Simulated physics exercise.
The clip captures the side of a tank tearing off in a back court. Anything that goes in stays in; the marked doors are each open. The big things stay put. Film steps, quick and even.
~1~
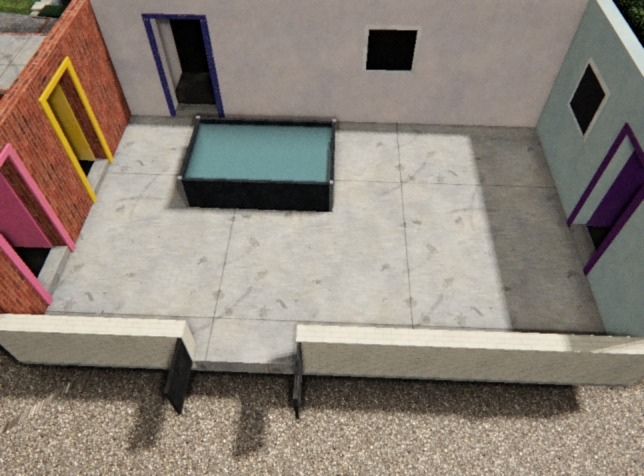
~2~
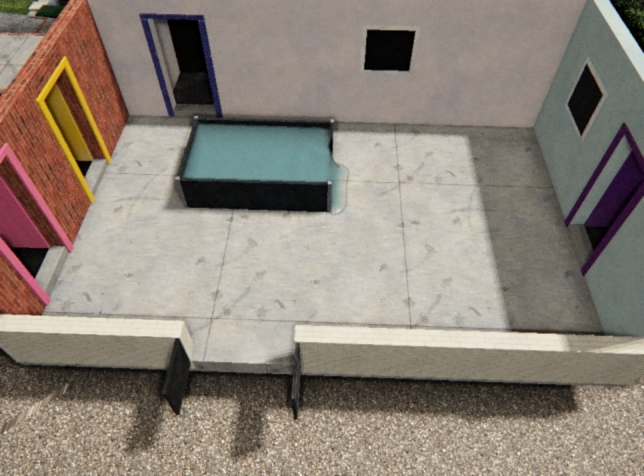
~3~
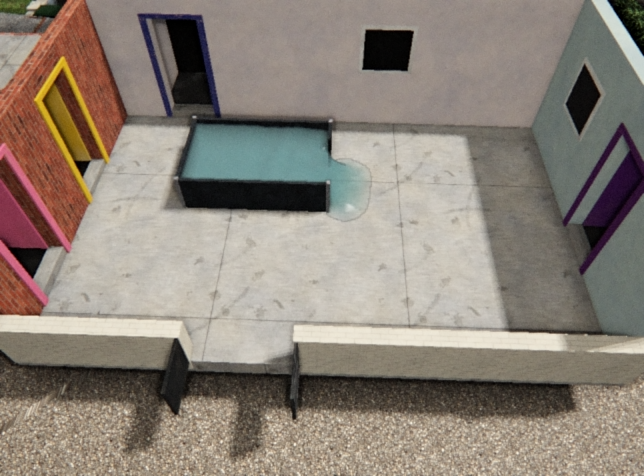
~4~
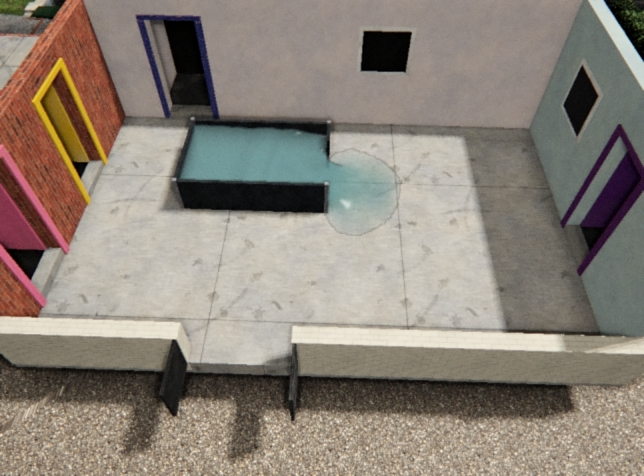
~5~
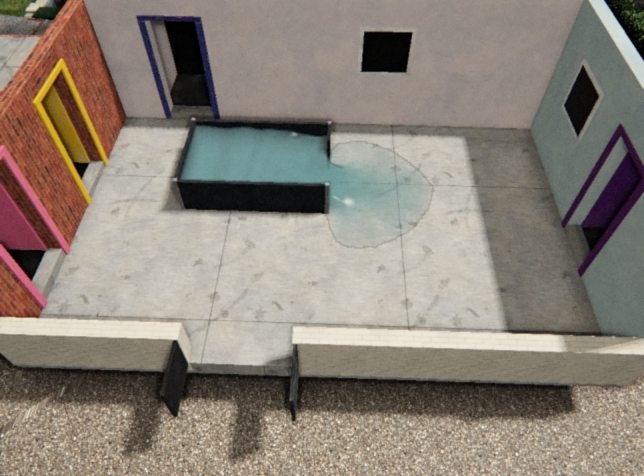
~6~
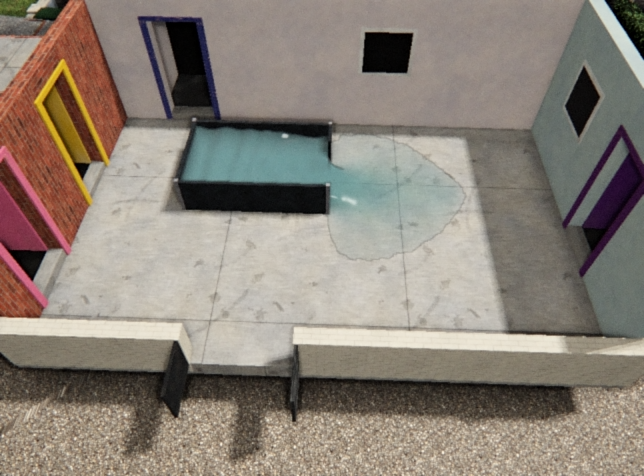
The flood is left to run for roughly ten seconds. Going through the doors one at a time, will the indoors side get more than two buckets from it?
Blue door: Two buckets at most; yellow door: Two buckets at most; pink door: Two buckets at most; purple door: More than two buckets.
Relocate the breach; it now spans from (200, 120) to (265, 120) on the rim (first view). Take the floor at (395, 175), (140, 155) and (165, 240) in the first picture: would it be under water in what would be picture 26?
Point by point: Swamped, swamped and swamped.
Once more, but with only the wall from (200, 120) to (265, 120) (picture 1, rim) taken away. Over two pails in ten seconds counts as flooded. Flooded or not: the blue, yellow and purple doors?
The blue door exceeds the limit, the yellow door remains below, the purple door remains below.
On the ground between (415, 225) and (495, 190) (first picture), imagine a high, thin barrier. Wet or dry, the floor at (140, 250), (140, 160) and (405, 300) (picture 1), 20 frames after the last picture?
Results in sequence: Bone-dry / bone-dry / swamped.
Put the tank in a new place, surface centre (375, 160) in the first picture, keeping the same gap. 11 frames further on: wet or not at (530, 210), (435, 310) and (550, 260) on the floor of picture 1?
Points in turn: Inundated; not reached; inundated.
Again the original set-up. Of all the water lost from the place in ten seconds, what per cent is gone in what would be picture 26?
Around 45 % of the total, roughly.
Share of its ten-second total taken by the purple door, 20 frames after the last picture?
Some 60 per cent.
A moment on, water covers 30 % of the floor; the blue door not reached, the yellow door not reached, the pink door not reached, the purple door not reached.
Next, water covers 45 % of the floor; the blue door not reached, the yellow door not reached, the pink door not reached, the purple door under two buckets in.
Then, water covers 45 % of the floor; the blue door not reached, the yellow door not reached, the pink door not reached, the purple door over two buckets in.
Later, water covers 50 % of the floor; the blue door not reached, the yellow door not reached, the pink door not reached, the purple door far over two buckets in.
In the end, water covers 85 % of the floor; the blue door wet at the sill, nothing in, the yellow door not reached, the pink door not reached, the purple door far over two buckets in.
